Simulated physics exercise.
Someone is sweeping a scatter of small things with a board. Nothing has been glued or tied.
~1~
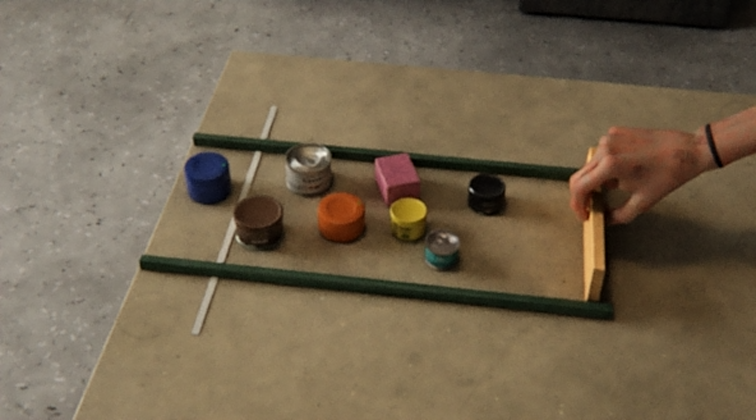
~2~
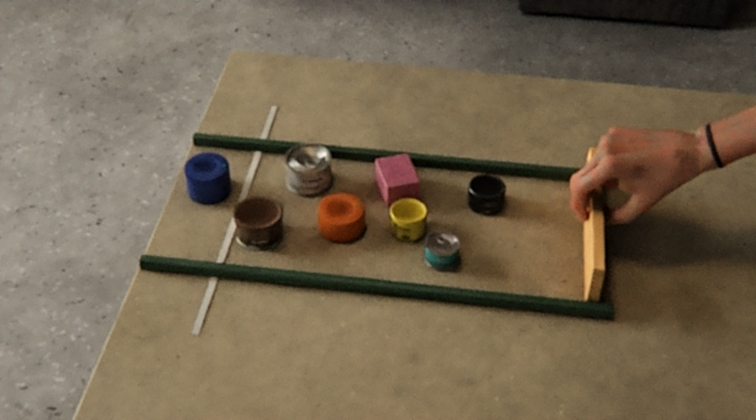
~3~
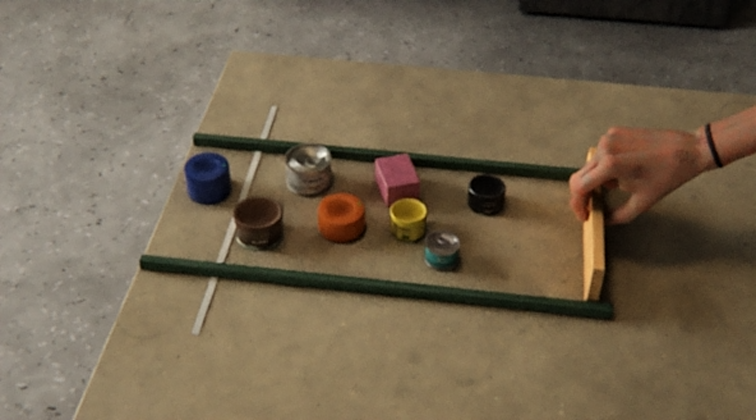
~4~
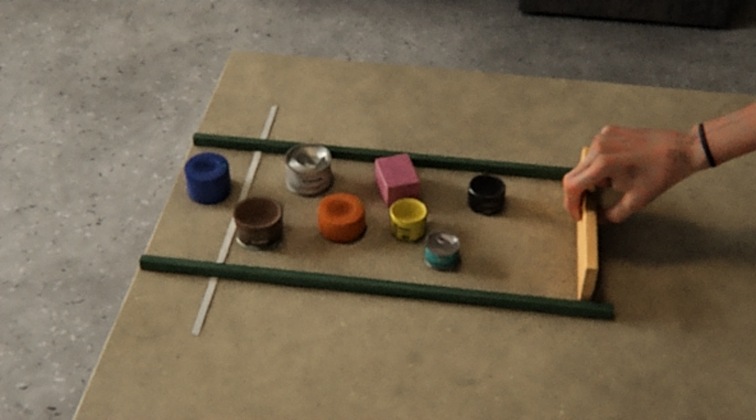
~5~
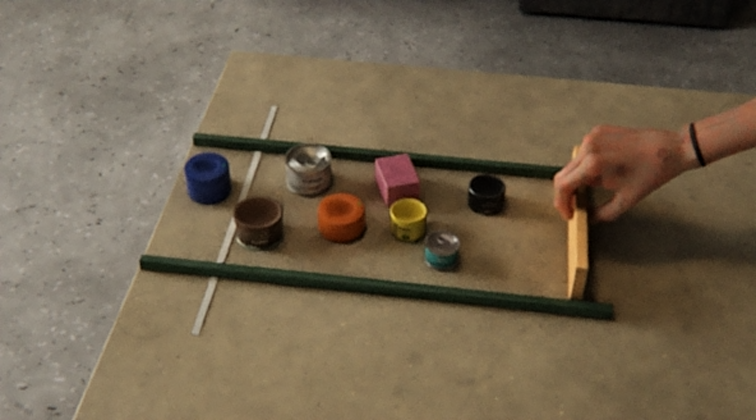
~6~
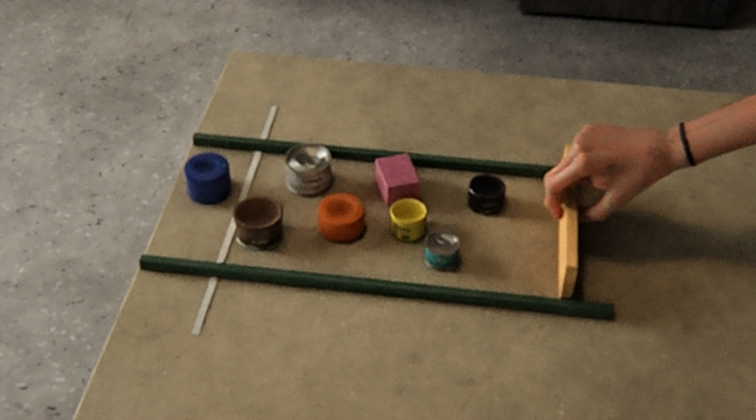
A hand slides a wooden board slightly left between green rails, toward small unmoving objects.
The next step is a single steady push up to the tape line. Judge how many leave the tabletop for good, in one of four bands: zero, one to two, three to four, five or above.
I predict one or two come down off the table.
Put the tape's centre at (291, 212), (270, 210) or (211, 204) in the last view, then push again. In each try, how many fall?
You'd get 0, then 0, then 4.
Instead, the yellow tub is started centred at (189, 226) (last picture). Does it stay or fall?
It goes down.
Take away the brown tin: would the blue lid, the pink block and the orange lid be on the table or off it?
As for the blue lid, it holds; the pink block holds; and the orange lid holds.
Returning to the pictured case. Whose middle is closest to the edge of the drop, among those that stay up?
It's the blue lid.
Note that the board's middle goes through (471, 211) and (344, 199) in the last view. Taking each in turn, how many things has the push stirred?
1 and 7.
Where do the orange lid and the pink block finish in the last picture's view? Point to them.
Orange lid: About (185, 206); pink block: About (207, 154).
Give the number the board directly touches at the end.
It's 3 of them.
Early on, none off yet; blue lid at rest near (208, 178); brown tin at rest near (259, 223); white tin at rest near (309, 170).
Finally, the number that fall off is one or two; lost, white tin.
